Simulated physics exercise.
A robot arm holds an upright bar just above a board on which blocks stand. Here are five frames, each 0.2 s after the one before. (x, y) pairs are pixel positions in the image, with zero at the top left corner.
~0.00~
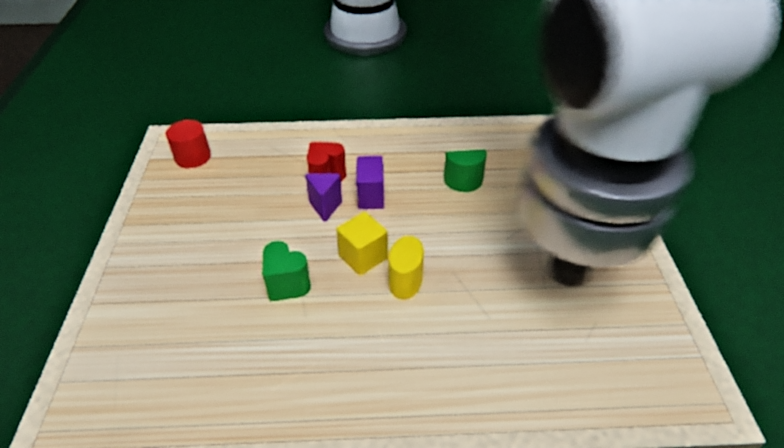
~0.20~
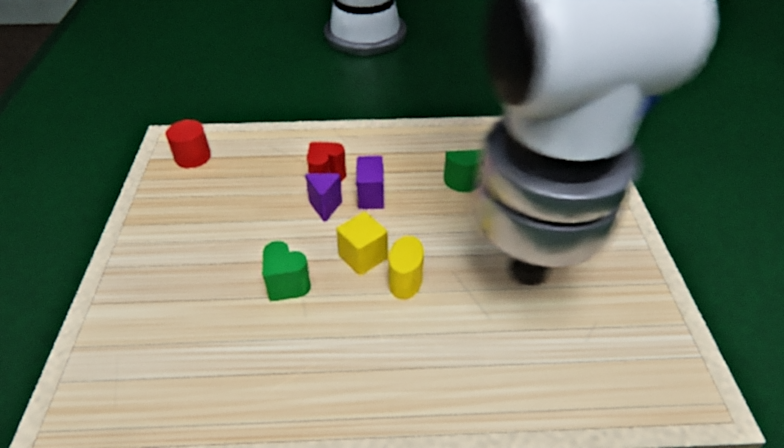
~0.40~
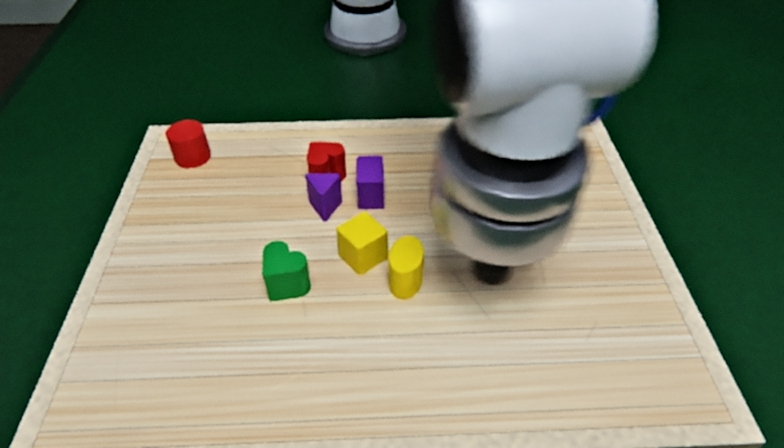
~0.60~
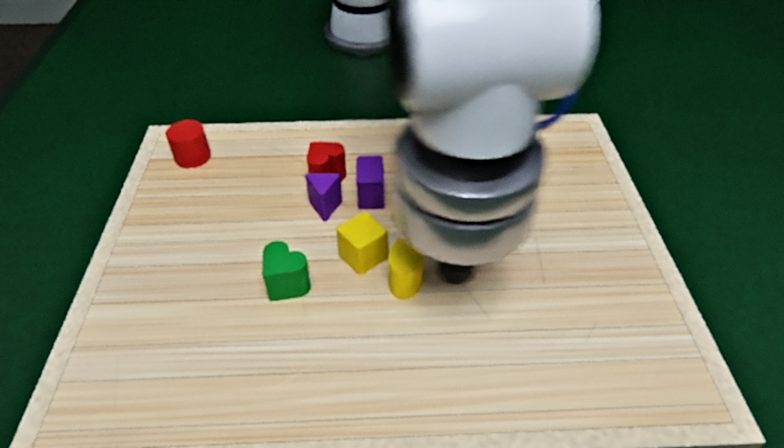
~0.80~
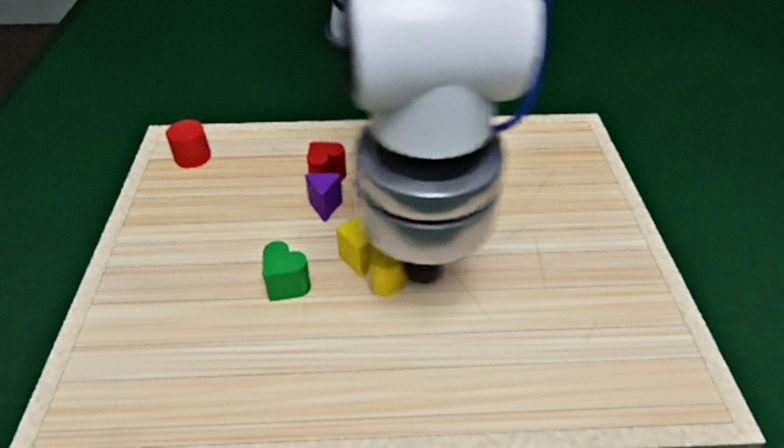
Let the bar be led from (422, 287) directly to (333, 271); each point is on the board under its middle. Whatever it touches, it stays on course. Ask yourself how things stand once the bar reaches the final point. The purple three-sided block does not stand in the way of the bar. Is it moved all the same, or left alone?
The purple three-sided block is moved.
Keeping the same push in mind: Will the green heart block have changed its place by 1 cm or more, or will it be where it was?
The green heart block keeps its place.
Halfway along, bar (376, 263); yellow square block (335, 213), turned 15° clockwise; yellow oval (345, 238), turned 25° clockwise.
At the end, bar (331, 255); green heart block unmoved; purple three-sided block (322, 174); yellow square block (320, 200), turned 50° clockwise; yellow oval (305, 225), turned 55° clockwise.
